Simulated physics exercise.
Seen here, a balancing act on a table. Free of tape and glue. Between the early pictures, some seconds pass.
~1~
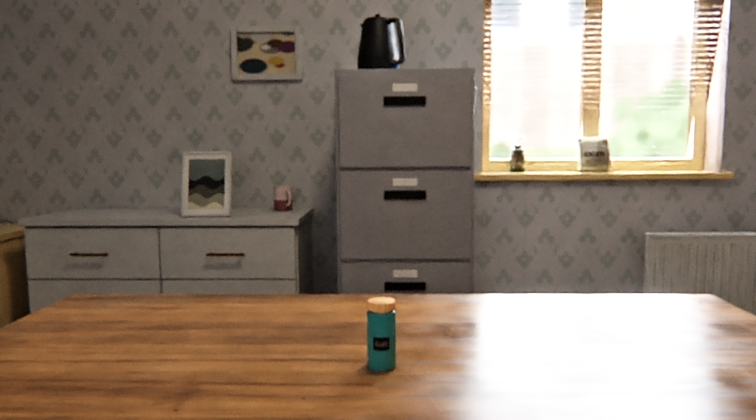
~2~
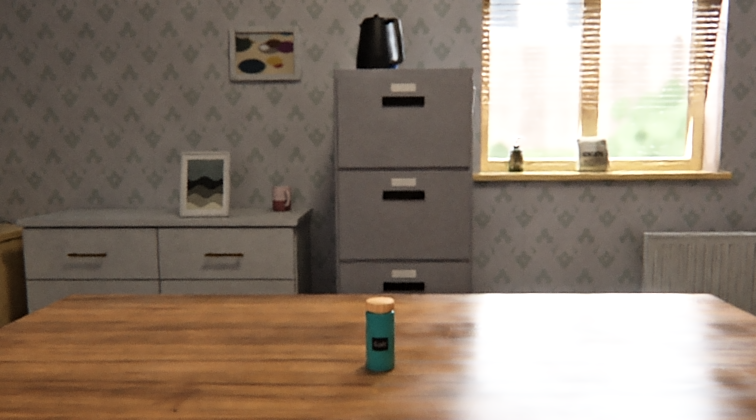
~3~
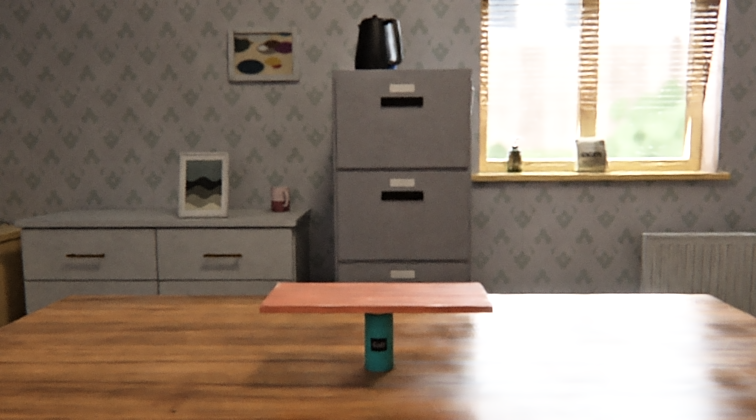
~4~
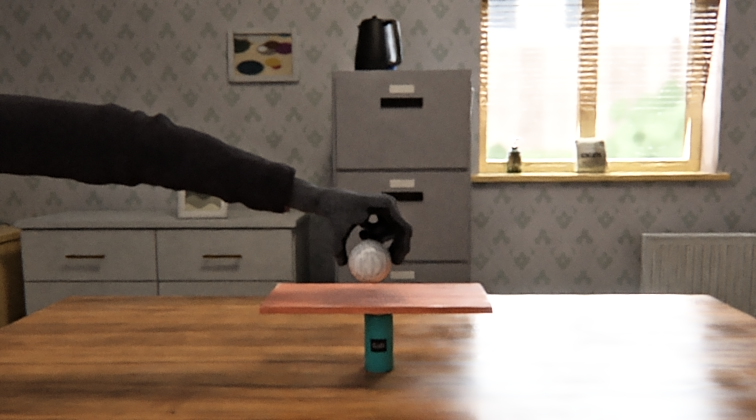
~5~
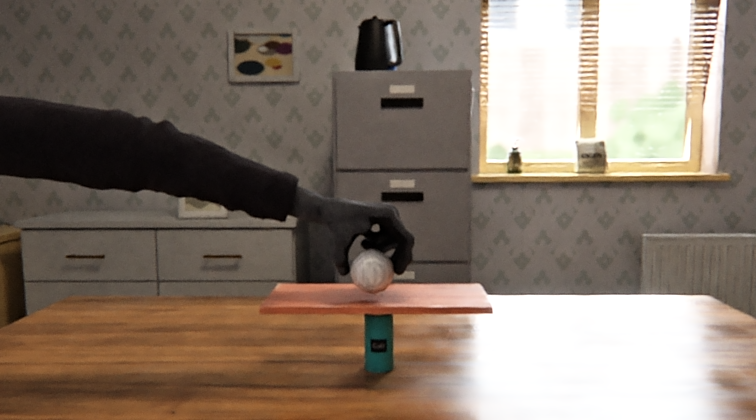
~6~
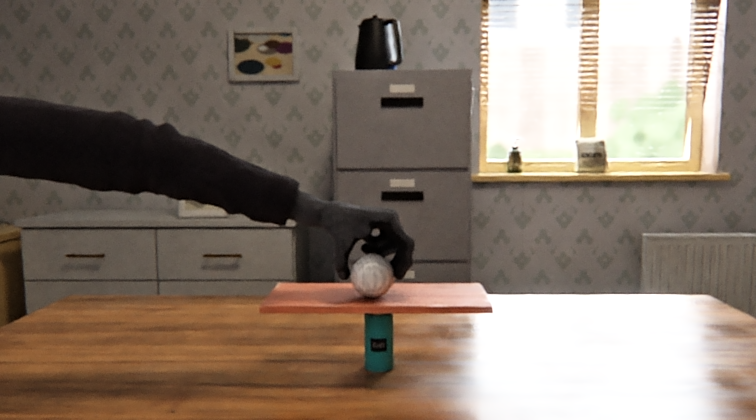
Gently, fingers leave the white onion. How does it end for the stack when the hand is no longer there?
The stack remains standing.
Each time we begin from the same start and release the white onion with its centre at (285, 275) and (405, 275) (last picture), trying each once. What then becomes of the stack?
Result one: The stack falls. Result two: The stack stands.
Then, 0.30 s on from there, no change.
Then, 0.70 s on from there, white onion resting near (373, 276).
In the end, all 3 unmoved. At the end, from the last picture's camera, white onion near (373, 276). The stack keeps its balance.
